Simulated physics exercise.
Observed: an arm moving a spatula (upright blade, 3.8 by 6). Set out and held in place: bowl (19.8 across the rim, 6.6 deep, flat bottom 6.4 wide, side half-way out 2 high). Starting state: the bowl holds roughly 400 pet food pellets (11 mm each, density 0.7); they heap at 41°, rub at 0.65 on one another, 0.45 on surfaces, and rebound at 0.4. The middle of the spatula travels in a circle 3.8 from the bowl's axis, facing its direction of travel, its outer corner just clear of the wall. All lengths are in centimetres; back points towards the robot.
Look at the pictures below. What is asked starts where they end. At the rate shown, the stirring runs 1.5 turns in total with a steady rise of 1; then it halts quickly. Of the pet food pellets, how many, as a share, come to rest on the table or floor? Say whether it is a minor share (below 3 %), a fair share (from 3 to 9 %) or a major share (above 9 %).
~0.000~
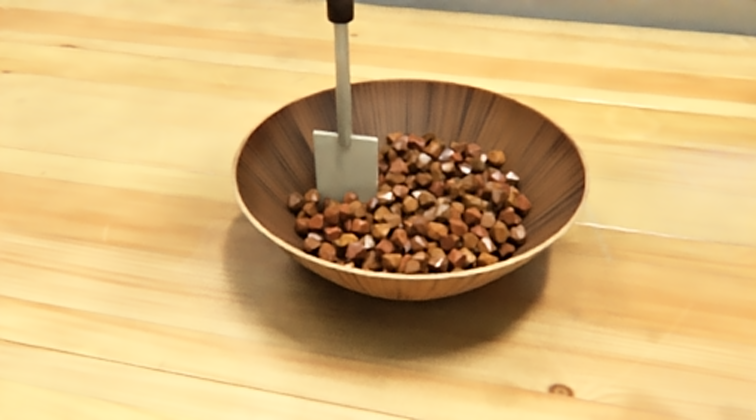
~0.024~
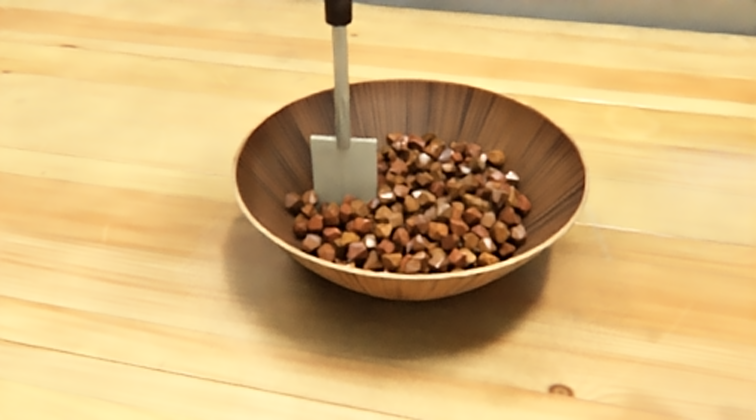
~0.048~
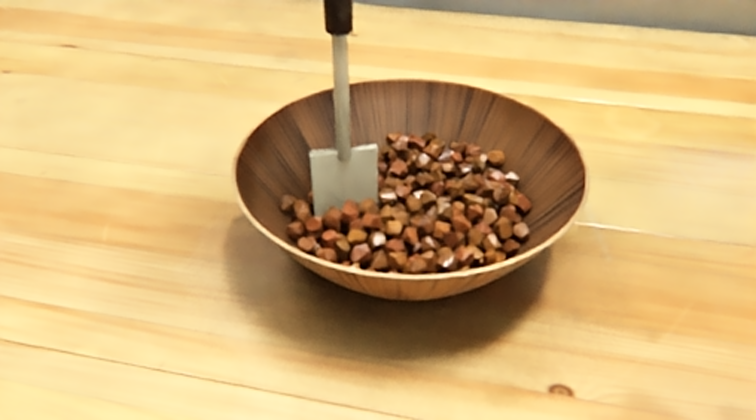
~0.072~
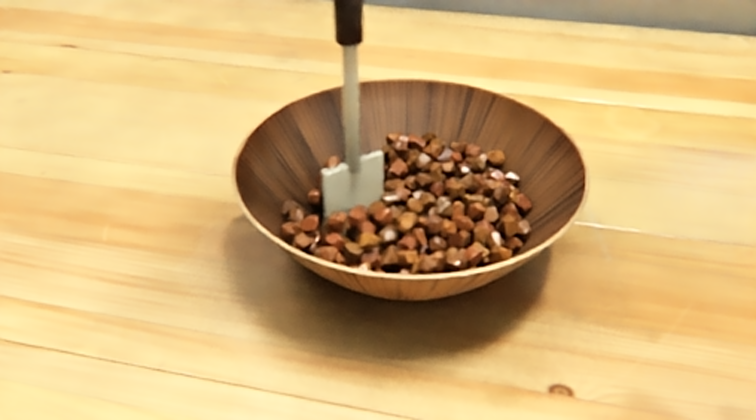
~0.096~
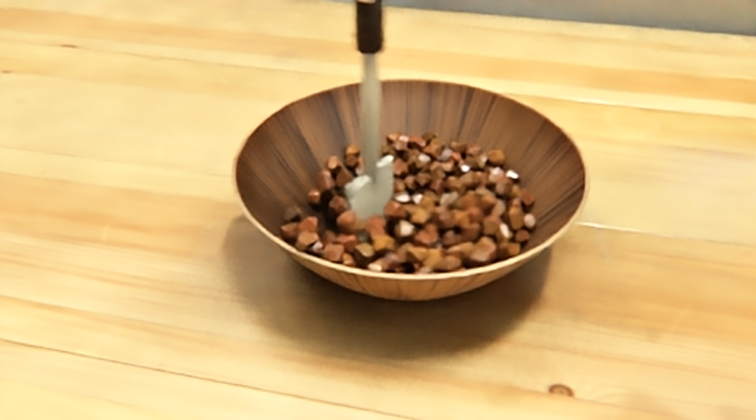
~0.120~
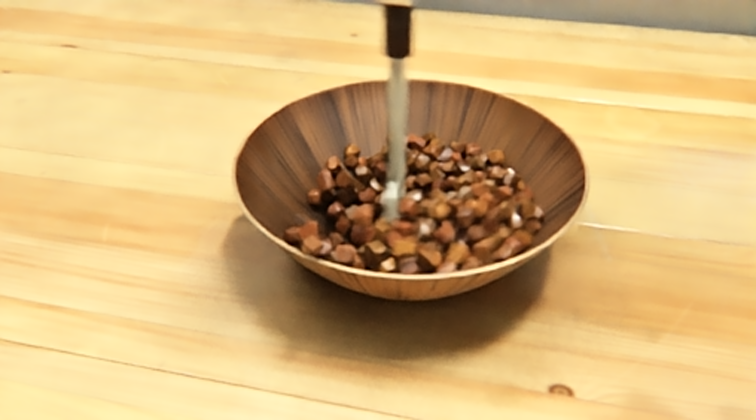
A major share.
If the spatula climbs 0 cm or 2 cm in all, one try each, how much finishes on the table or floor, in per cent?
About 25 and 15 per cent.
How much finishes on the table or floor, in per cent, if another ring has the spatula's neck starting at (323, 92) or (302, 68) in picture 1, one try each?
30 and 5 %.
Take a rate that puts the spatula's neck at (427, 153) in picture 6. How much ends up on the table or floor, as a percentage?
About 30 per cent.
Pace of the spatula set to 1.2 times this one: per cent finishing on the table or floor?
Estimated share: Near 30 per cent.
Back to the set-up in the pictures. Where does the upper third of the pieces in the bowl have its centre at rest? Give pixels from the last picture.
(451, 191).
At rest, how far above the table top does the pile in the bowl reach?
Roughly 7.0 centimetres.
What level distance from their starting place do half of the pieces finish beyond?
Around 8 cm.
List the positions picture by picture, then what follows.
The spatula neck at (344, 113), 0° round; upper third of the load around (420, 195), from x 295 to 520, top at y 140; 395 in the bowl, in the first frame.
The spatula neck at (343, 116), 7° round; upper third of the load around (420, 195), from x 295 to 520, top at y 140, in the second frame.
The spatula neck at (343, 126), 25° round; upper third of the load around (415, 204), from x 290 to 520, top at y 140, in the third frame.
The spatula neck at (352, 138), 47° round; upper third of the load around (412, 214), from x 290 to 525, top at y 140, in the fourth frame.
The spatula neck at (371, 148), 68° round; upper third of the load around (423, 220), from x 290 to 530, top at y 140, in the fifth frame.
The spatula neck at (396, 153), 90° round; upper third of the load around (440, 220), from x 295 to 535, top at y 140; 395 in the bowl, in the sixth frame.
After 0.31 s, 263° round, highest piece 11 above the table; 361 in the bowl, 8 on the table or floor, 26 in flight or on the tool.
After 0.50 s, 76° round, highest piece 8 above the table; 320 in the bowl, 60 on the table or floor, 15 in flight or on the tool.
After 0.80 s, 180° round, highest piece 7 above the table; 311 in the bowl, 83 on the table or floor, 1 in flight or on the tool.
After 1.50 s, 180° round, highest piece 7 above the table; 311 in the bowl, 84 on the table or floor.
In the end, 311 in the bowl, 84 on the table or floor. That is 21 % on the table or floor.
